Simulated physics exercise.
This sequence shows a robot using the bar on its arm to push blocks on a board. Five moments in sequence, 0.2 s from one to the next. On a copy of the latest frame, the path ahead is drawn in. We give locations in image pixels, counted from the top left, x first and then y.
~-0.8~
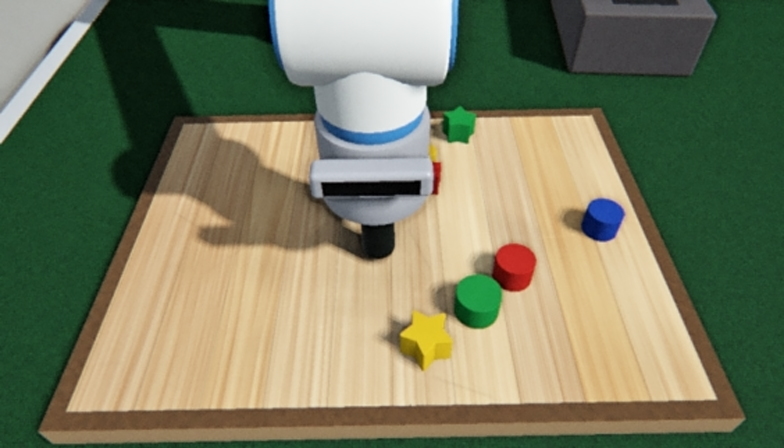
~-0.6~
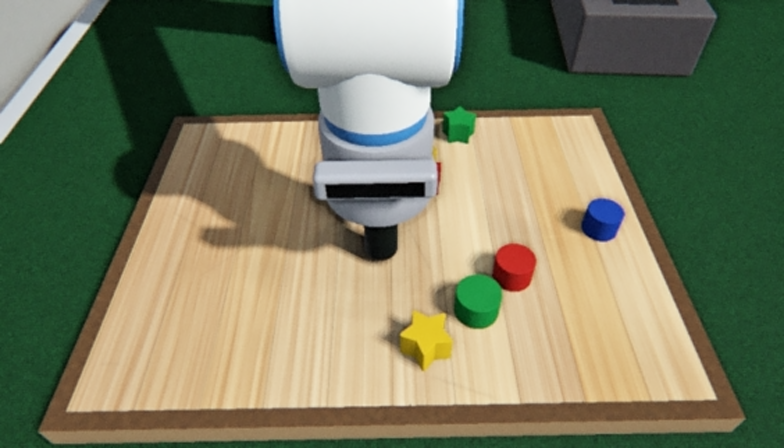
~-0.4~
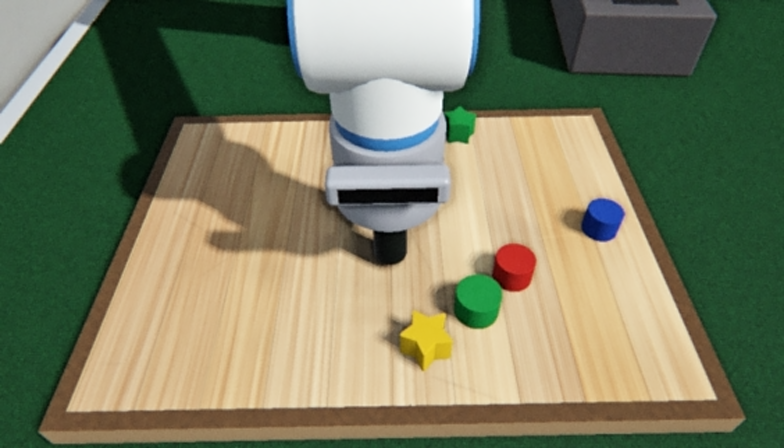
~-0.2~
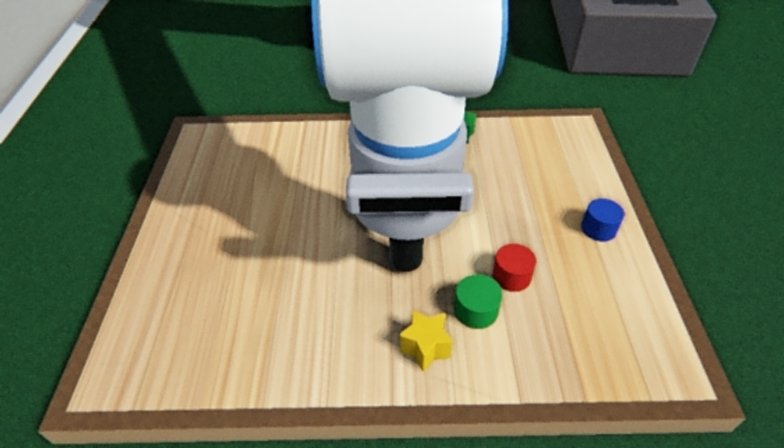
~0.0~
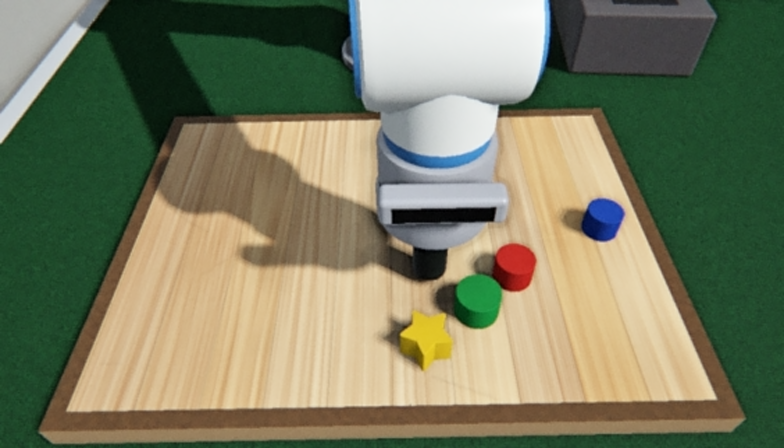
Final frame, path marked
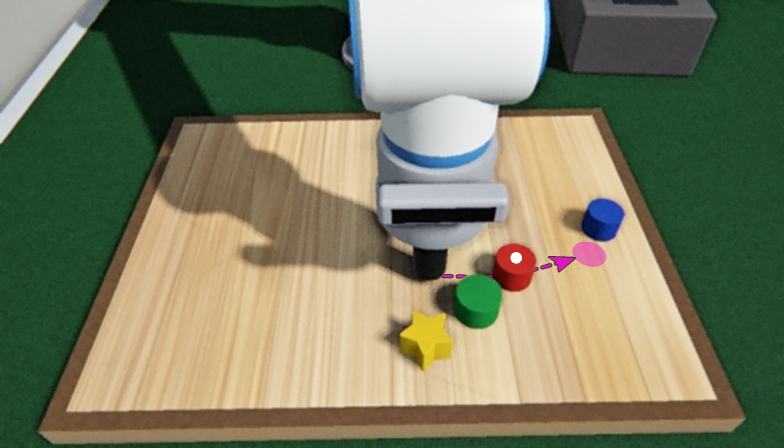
The robot arm, its dark bar pointing down at the wooden board, barely shifts at first, then slides to the right and slightly toward the viewer. It draws closer to the red and green round blocks, covering the green star block at the back, while the yellow star and blue round block also stay still.
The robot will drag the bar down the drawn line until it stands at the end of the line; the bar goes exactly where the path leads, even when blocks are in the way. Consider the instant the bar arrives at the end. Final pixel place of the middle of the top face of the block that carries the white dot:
At pixel (624, 260).
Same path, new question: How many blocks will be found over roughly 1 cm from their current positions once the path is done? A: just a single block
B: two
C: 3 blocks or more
Correct choice: A.
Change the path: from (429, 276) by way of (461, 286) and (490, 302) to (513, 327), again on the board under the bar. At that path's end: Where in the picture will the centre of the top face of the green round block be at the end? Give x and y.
In the picture, it is at (516, 347).
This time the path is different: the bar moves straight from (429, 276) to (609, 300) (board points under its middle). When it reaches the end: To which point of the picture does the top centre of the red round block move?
Near (579, 248).
The drawn path runs from (429, 276) through (486, 277) and (540, 268) to (589, 254); the dot is on the red round block.
On the path given first. One third of the way, bar (488, 270); red round block (528, 258).
Two thirds of the way, bar (542, 261); red round block (584, 257).
At the end, bar (592, 247); green round block not moved; red round block (624, 260).
